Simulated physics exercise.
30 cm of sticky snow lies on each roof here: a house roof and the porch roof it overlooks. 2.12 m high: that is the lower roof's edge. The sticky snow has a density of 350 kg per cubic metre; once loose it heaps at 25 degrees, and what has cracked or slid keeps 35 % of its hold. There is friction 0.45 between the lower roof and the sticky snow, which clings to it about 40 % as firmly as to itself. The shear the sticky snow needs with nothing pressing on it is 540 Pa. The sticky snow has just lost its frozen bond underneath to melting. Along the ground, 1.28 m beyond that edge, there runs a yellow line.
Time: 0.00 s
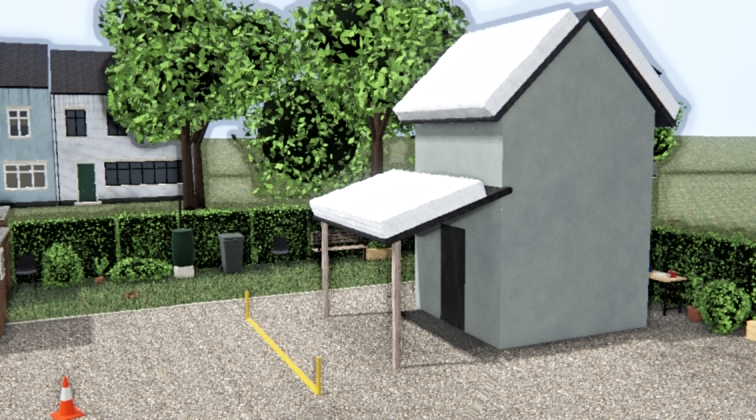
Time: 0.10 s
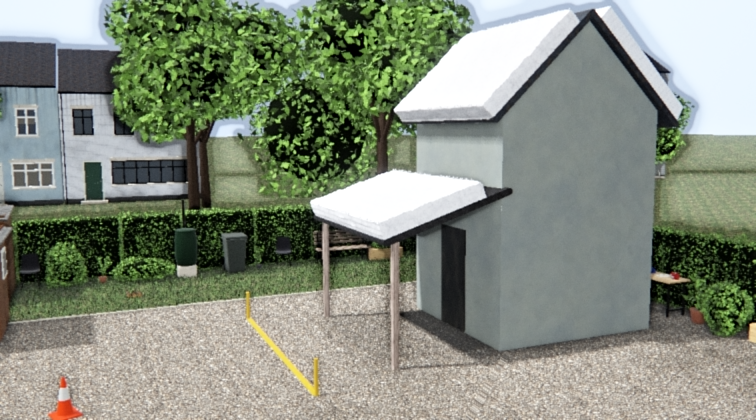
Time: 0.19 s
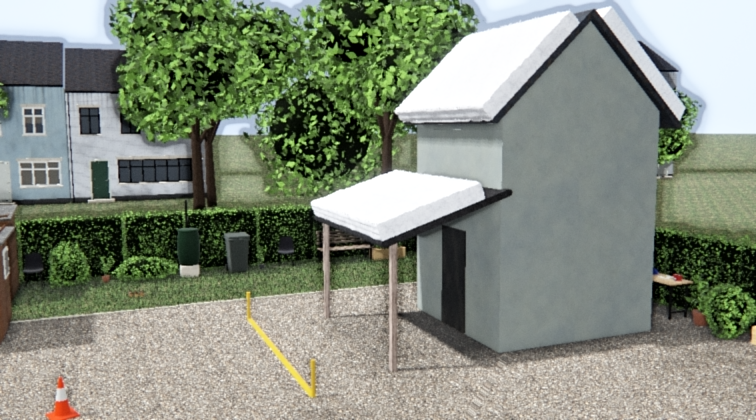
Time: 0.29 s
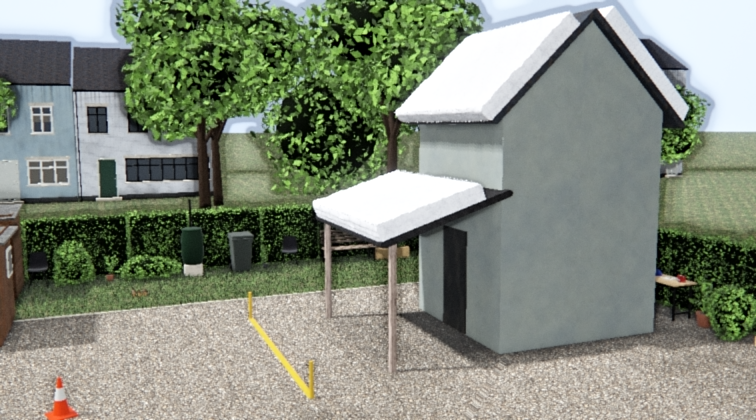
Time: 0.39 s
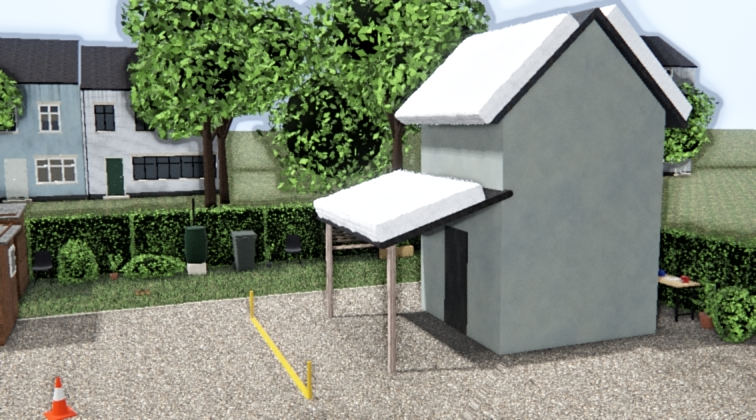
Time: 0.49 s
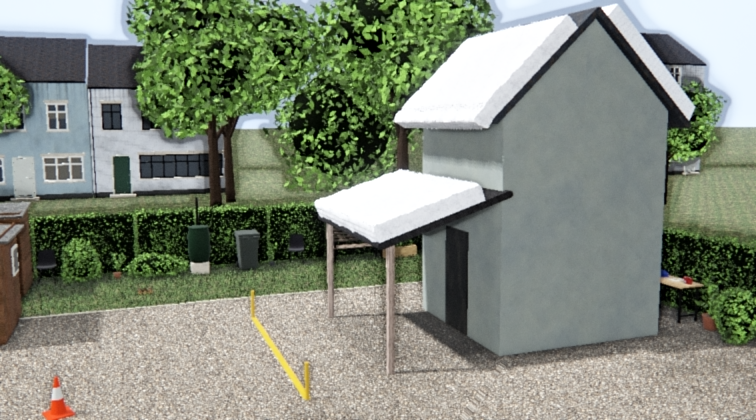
Snow on the far side of the grey house's upper roof slides slightly down.
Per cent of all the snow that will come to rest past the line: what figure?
Near 14 %.
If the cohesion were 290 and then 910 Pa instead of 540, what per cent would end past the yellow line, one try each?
Respectively 30 % and 0 %.
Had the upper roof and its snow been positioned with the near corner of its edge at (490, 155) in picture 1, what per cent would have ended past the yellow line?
0 per cent or so.
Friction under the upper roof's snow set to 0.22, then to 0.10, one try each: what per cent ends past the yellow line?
I'd say 40 %, followed by 45 %.
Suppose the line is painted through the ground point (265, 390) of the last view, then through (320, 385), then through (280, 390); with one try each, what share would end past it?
Respectively 5, 25 and 10 percent would end past it.
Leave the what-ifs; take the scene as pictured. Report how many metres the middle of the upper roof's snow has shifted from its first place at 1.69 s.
I'd reckon close to 2.4 m.
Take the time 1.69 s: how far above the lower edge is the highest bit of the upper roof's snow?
About 1.9 m.
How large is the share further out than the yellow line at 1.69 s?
I'd put it at roughly 0 %.
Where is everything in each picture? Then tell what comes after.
In the first picture, foremost bit of the sticky snow at (492, 94).
In the second picture, foremost bit of the sticky snow at (492, 95), its middle shifted 8 mm.
In the third picture, foremost bit of the sticky snow at (490, 97), its middle shifted 3.0 cm, 1 % of it past the upper edge, in one piece.
In the fourth picture, foremost bit of the sticky snow at (489, 99), its middle shifted 6.9 cm, 3 % of it past the upper edge, in one piece.
In the fifth picture, foremost bit of the sticky snow at (486, 102), its middle shifted 12 cm, 5 % of it past the upper edge, in one piece.
In the sixth picture, foremost bit of the sticky snow at (482, 116), its middle shifted 20 cm, 9 % of it past the upper edge, cracking.
After 1.04 s, none is below the lower edge and 0 % is past the line.
After 1.69 s, none is below the lower edge and 0 % is past the line.
After 2.35 s, 10 % is below the lower edge and 0 % is past the line.
After 3.00 s, 45 % is below the lower edge and 11 % is past the line.
After 4.20 s, 48 % is below the lower edge and 14 % is past the line.
